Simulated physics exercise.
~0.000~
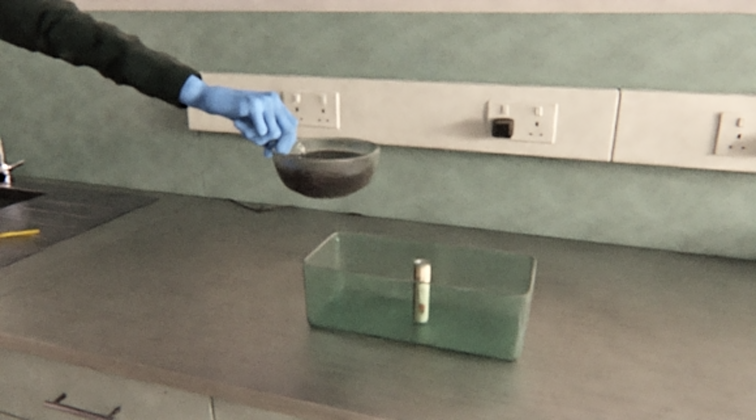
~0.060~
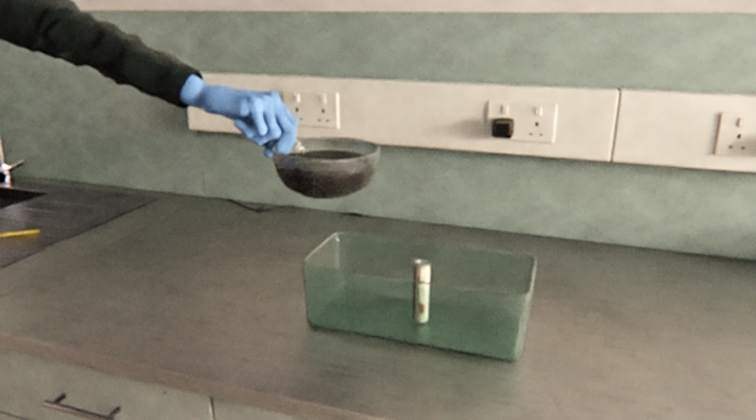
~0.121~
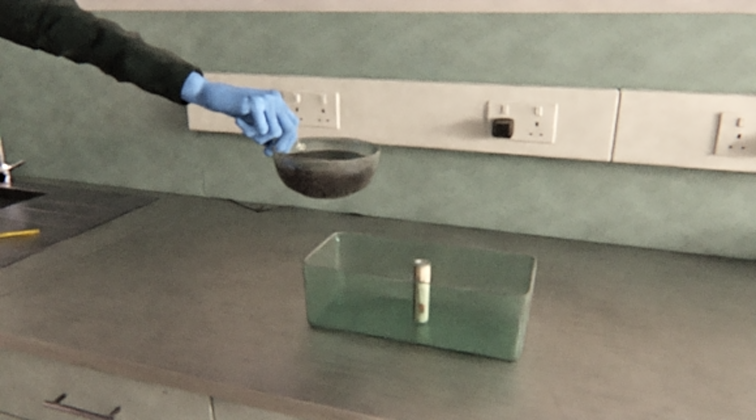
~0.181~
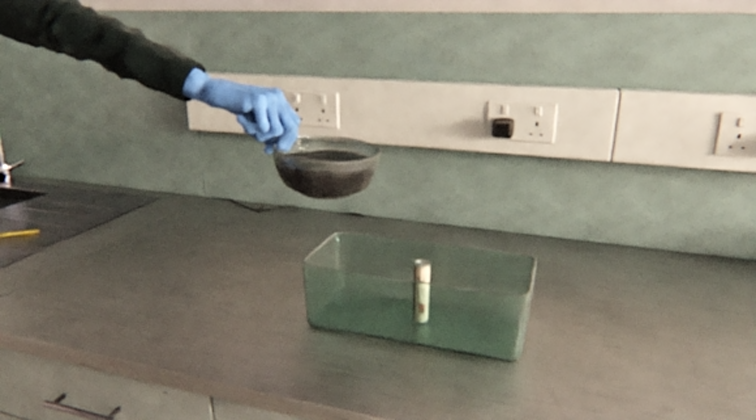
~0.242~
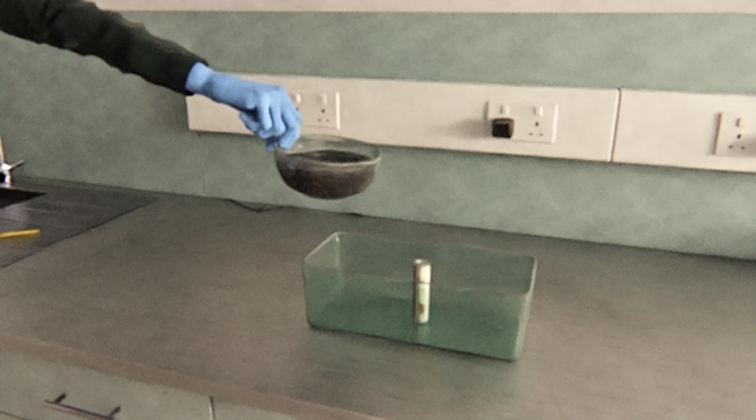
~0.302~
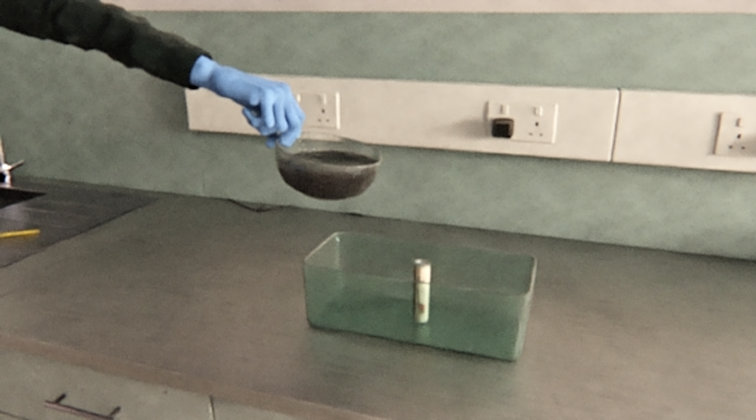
A blue-gloved hand holding a bowl of dark liquid above a worktop, slowly tilting it slightly rightward near a long clear basin.
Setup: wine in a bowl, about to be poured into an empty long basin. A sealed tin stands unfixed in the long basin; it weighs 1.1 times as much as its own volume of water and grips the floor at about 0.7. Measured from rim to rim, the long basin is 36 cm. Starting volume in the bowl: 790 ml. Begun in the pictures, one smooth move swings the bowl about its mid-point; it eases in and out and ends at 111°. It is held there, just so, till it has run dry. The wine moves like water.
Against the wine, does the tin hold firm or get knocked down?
It gets knocked down.
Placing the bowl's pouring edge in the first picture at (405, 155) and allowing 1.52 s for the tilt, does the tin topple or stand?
After that, the tin stays vertical.
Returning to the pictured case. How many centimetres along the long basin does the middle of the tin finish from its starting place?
All told, the tin's centre has moved close to 7.0 cm.
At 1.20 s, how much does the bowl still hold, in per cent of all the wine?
2 %.
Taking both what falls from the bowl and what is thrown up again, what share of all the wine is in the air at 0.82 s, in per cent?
About 32 per cent.
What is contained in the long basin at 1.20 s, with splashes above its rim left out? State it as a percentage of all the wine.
Some 94 per cent.
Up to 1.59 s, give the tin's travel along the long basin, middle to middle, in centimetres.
Roughly 7 cm.
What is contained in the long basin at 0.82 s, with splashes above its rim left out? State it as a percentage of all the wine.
Roughly 22 per cent.
After 0.82 s the tilt is 62° and 45 per cent is still to pour; the tin stands where it began.
After 1.20 s the tilt is 99° and 2 per cent is still to pour; the tin leans 15°.
After 1.59 s the tilt is 111° and 0 per cent is still to pour; the tin lies on its side.
After 2.02 s the tilt is 111° and 0 per cent is still to pour; the tin lies on its side.
In the end the tin lies on its side.
